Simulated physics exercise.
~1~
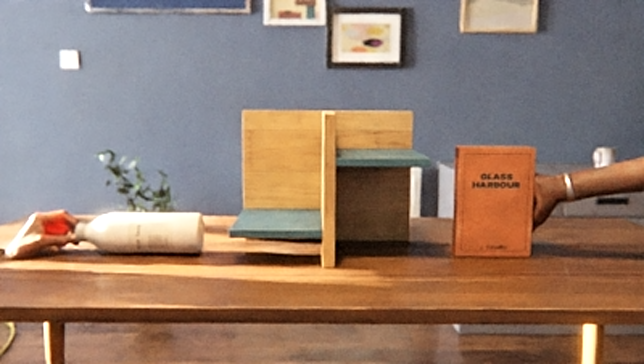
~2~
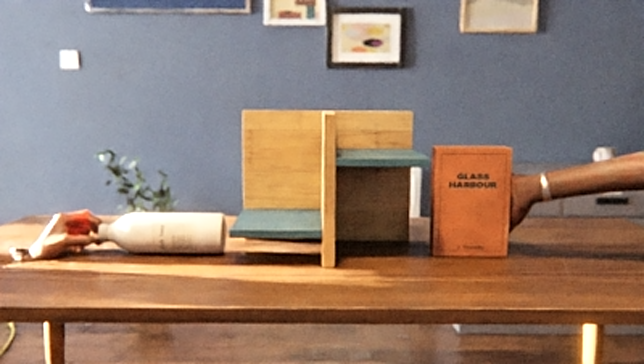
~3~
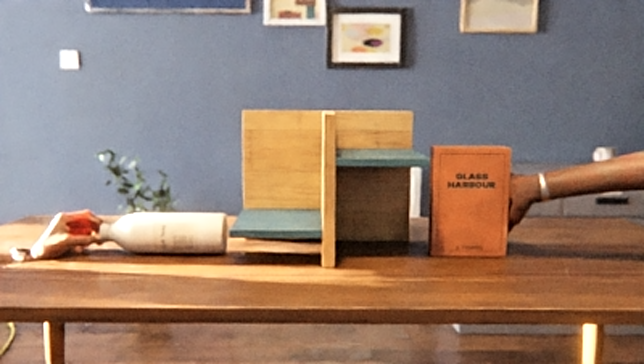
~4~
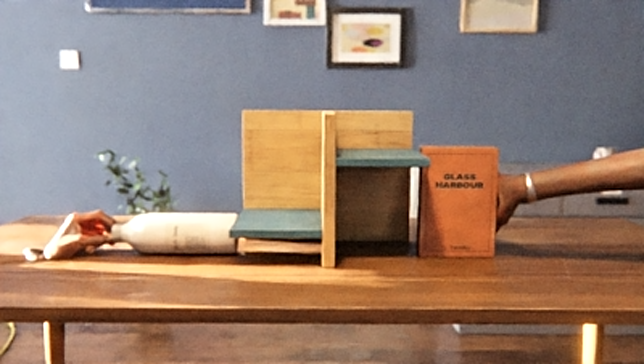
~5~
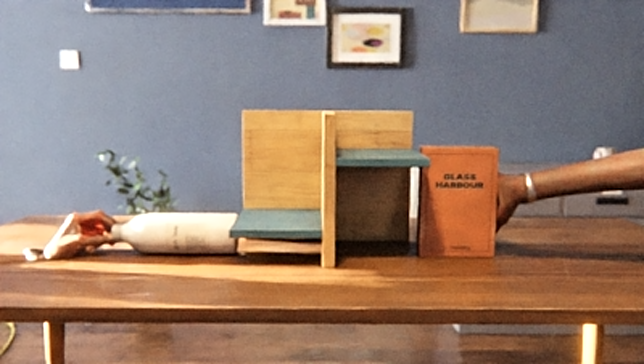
Two hands slid a white bottle lying on its side and an upright orange book toward a wooden stand with green shelves, the bottle moving right and the book left, until each stopped at a shelf's edge and stayed there.
